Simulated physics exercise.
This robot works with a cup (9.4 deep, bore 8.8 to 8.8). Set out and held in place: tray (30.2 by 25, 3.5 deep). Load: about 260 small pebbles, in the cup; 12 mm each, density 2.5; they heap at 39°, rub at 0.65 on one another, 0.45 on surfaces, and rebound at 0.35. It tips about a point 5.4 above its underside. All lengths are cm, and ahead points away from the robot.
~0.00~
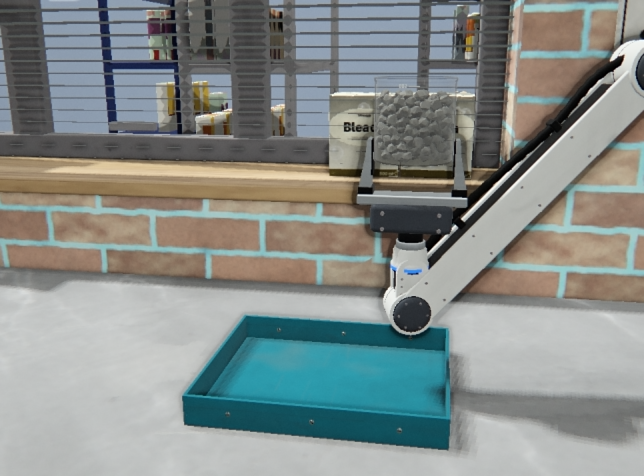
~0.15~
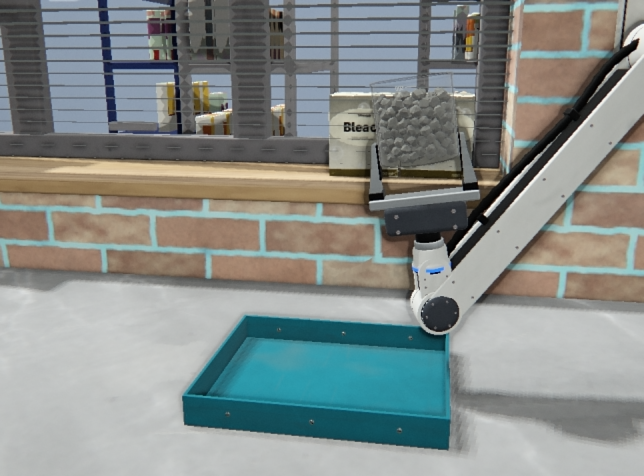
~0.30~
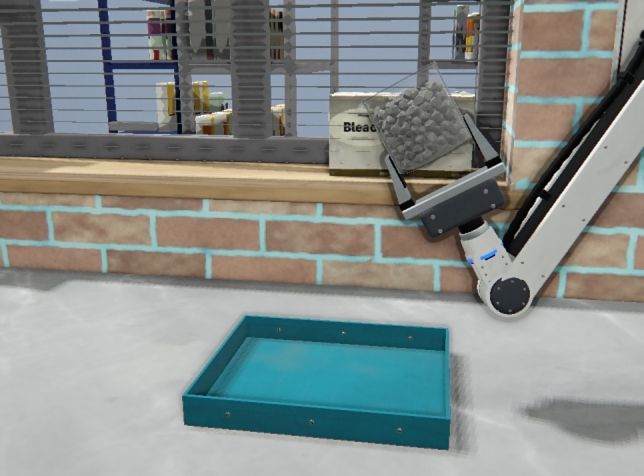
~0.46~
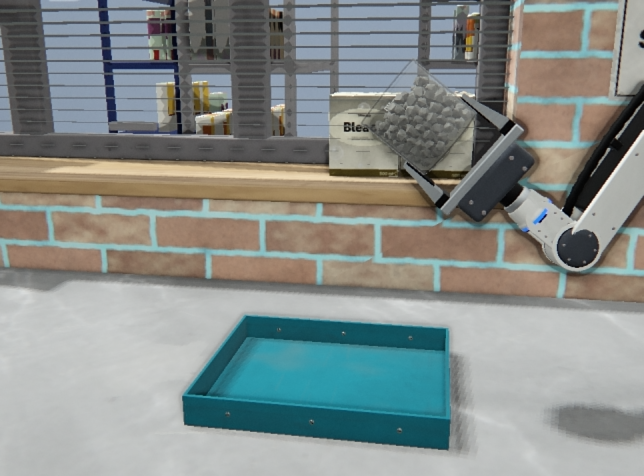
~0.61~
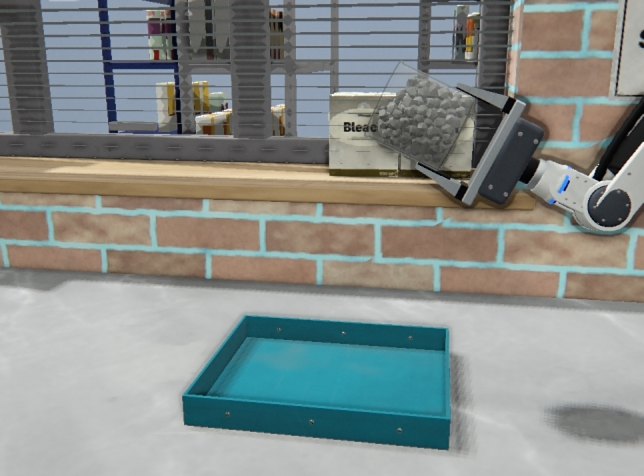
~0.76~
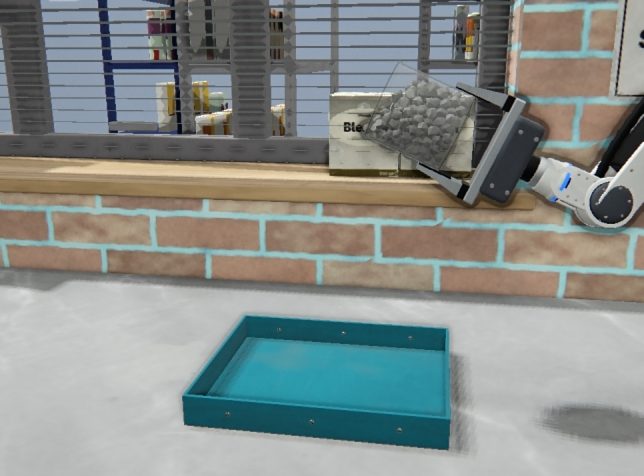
By a brick wall with a barred window, above a teal tray, a white robot arm held up a clear cup heaped with gray pebbles, then swung rightward and tilted it steeply to the left.
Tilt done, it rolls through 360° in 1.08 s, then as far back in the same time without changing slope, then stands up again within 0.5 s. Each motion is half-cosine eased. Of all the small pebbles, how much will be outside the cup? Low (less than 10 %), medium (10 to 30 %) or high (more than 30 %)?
Share outside the cup: Low (less than 10 %).
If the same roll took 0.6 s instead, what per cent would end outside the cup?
It would be near 0 per cent.
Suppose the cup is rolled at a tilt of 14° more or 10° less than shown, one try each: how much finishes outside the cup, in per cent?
About 35 and 0 per cent.
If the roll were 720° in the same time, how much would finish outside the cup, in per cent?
Then about 5 per cent.
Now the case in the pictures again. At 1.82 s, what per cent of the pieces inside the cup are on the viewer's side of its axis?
Some 55 per cent.
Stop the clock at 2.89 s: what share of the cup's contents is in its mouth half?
Some 40 per cent.
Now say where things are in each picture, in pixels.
The cup middle at (414, 121), upright; upper third of the load around (415, 106), from x 380 to 450, top at y 95; 257 in the cup, in the first frame.
The cup middle at (415, 121), tipped 8°; upper third of the load around (415, 105), from x 380 to 450, top at y 90, in the second frame.
The cup middle at (417, 120), tipped 29°; upper third of the load around (421, 106), from x 380 to 460, top at y 85, in the third frame.
The cup middle at (419, 119), tipped 52°; upper third of the load around (424, 104), from x 380 to 465, top at y 80, in the fourth frame.
The cup middle at (420, 117), tipped 65°; upper third of the load around (424, 102), from x 380 to 465, top at y 80, in the fifth frame.
The cup middle at (420, 117), tipped 66°; upper third of the load around (426, 102), from x 370 to 465, top at y 85; 257 in the cup, in the sixth frame.
After 1.82 s, tipped 66°, highest piece 39 above the table; 250 in the cup, 4 in the tray, 3 in flight or on a rim.
After 2.89 s, tipped 66°, highest piece 39 above the table; 242 in the cup, 14 in the tray, 1 in flight or on a rim.
After 3.62 s, upright, highest piece 39 above the table; 240 in the cup, 17 in the tray.
After 4.32 s, upright, highest piece 39 above the table; 240 in the cup, 17 in the tray.
In the end, 240 in the cup, 17 in the tray. That is 7 % outside the cup.
